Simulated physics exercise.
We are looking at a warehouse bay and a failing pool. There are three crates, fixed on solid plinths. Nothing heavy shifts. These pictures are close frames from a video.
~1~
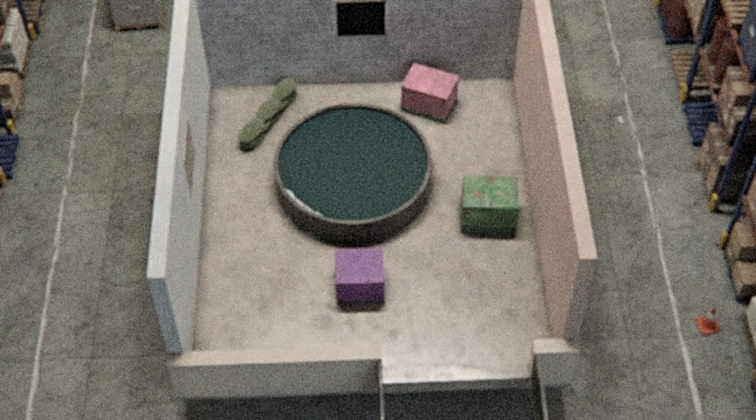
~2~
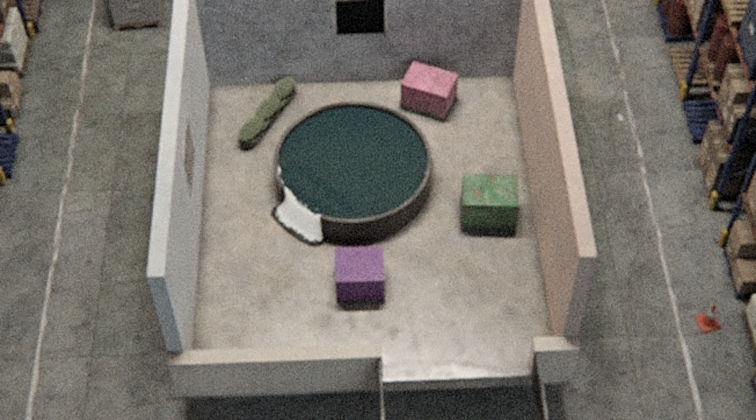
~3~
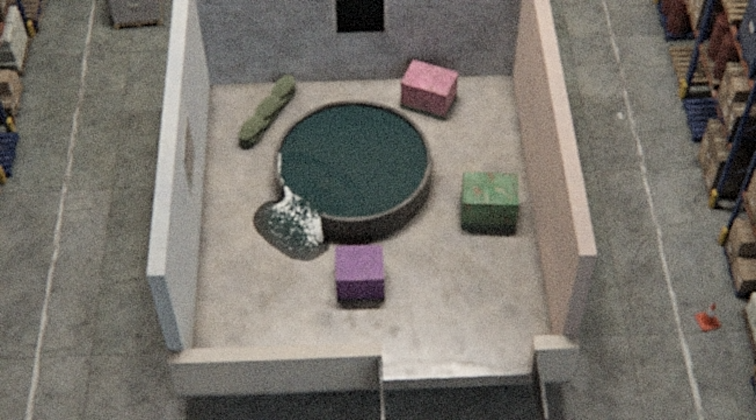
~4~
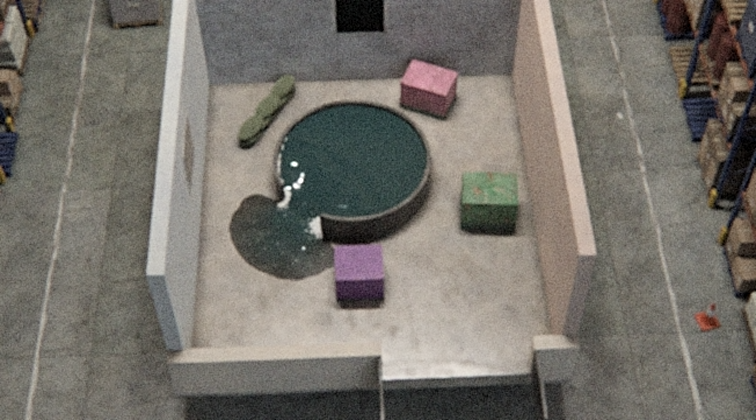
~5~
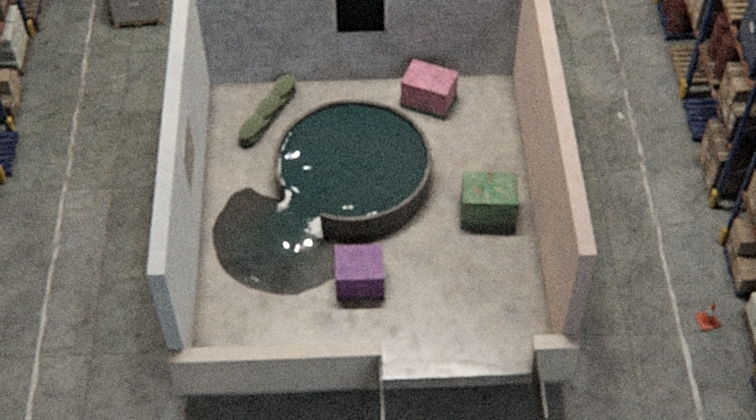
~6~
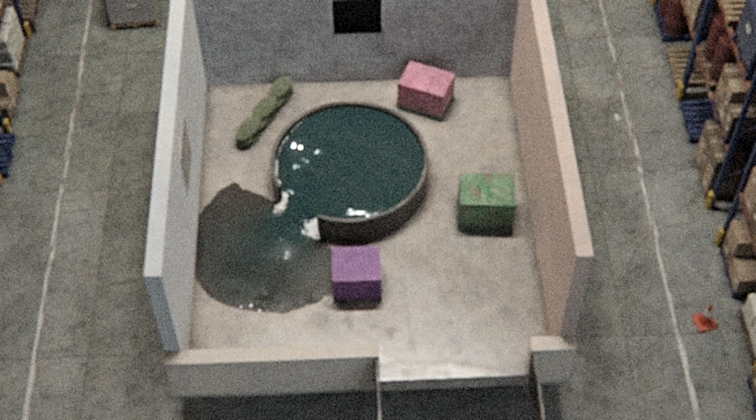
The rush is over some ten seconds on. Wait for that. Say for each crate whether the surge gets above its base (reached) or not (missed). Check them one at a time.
Purple crate: Reached; green crate: Missed; pink crate: Missed.
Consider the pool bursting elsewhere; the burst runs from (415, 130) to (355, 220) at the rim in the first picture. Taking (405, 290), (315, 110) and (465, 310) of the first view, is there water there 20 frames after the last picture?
As listed: Covered, clear, covered.
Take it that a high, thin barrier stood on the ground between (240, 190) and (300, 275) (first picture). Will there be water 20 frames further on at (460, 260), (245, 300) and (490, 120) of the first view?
The first point comes out inundated, the next unwetted, the last unwetted.
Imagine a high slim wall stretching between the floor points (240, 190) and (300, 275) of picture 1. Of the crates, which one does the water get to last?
Looks like the one in pink.
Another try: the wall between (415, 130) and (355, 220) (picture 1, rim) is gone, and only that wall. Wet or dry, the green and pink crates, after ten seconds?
Within ten seconds the green crate is drenched and the pink crate is drenched.
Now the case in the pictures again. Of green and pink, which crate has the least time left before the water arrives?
My answer: The green-painted one.
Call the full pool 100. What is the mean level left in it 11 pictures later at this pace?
Close to 72 %.
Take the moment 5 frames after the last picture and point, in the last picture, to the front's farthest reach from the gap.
Somewhere near (189, 374).
A moment on, water covers 25 % of the floor; the purple crate water round its plinth, the green crate not reached, the pink crate not reached.
Next, water covers 30 % of the floor; the purple crate water round its plinth, the green crate not reached, the pink crate not reached.
Then, water covers 40 % of the floor; the purple crate water round its plinth, the green crate not reached, the pink crate not reached.
Later, water covers 70 % of the floor; the purple crate water round its plinth, the green crate water round its plinth, the pink crate not reached.
In the end, water covers 95 % of the floor; the purple crate was topped, the green crate stayed above the water, the pink crate stayed above the water.
